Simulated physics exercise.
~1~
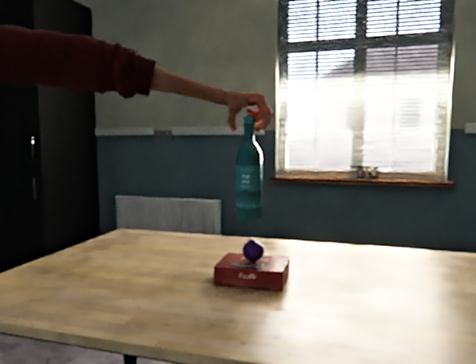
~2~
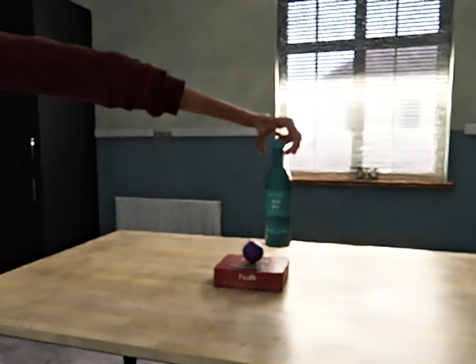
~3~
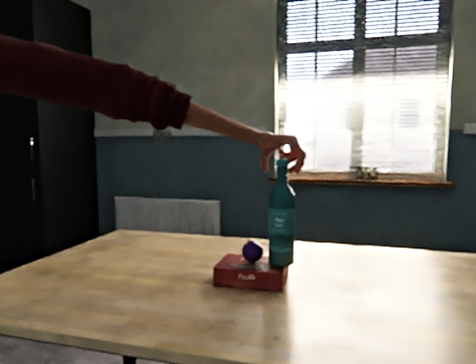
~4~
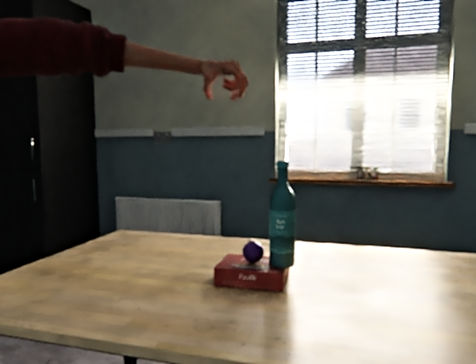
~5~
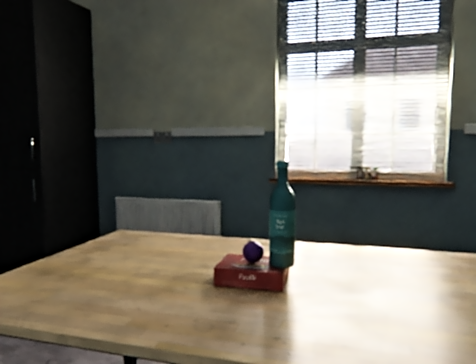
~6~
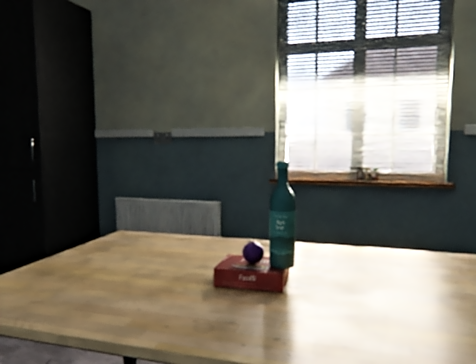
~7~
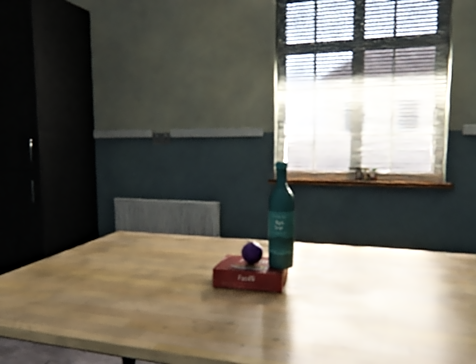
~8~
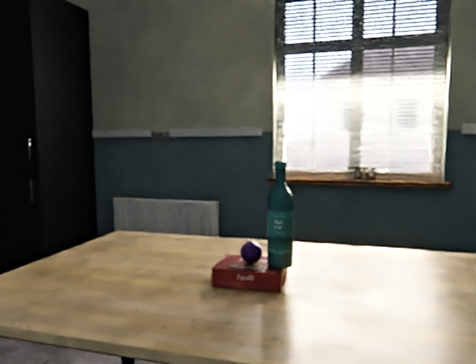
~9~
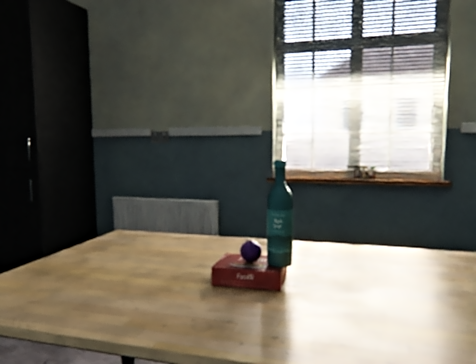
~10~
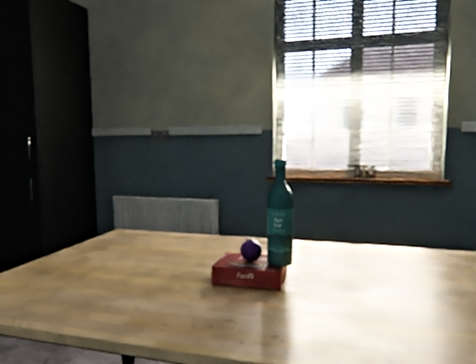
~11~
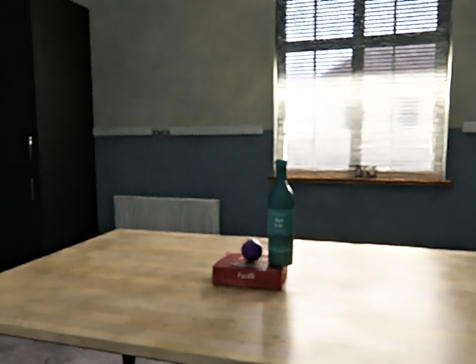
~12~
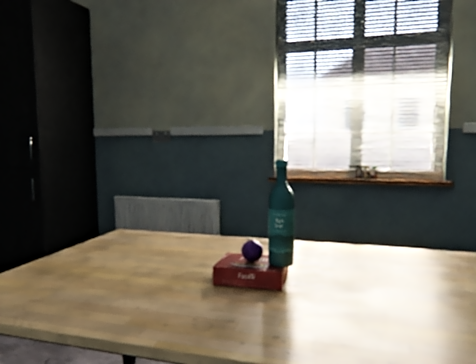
Turquoise bottle being lowered by a hand beside a purple onion on a red packet, then standing upright after release.
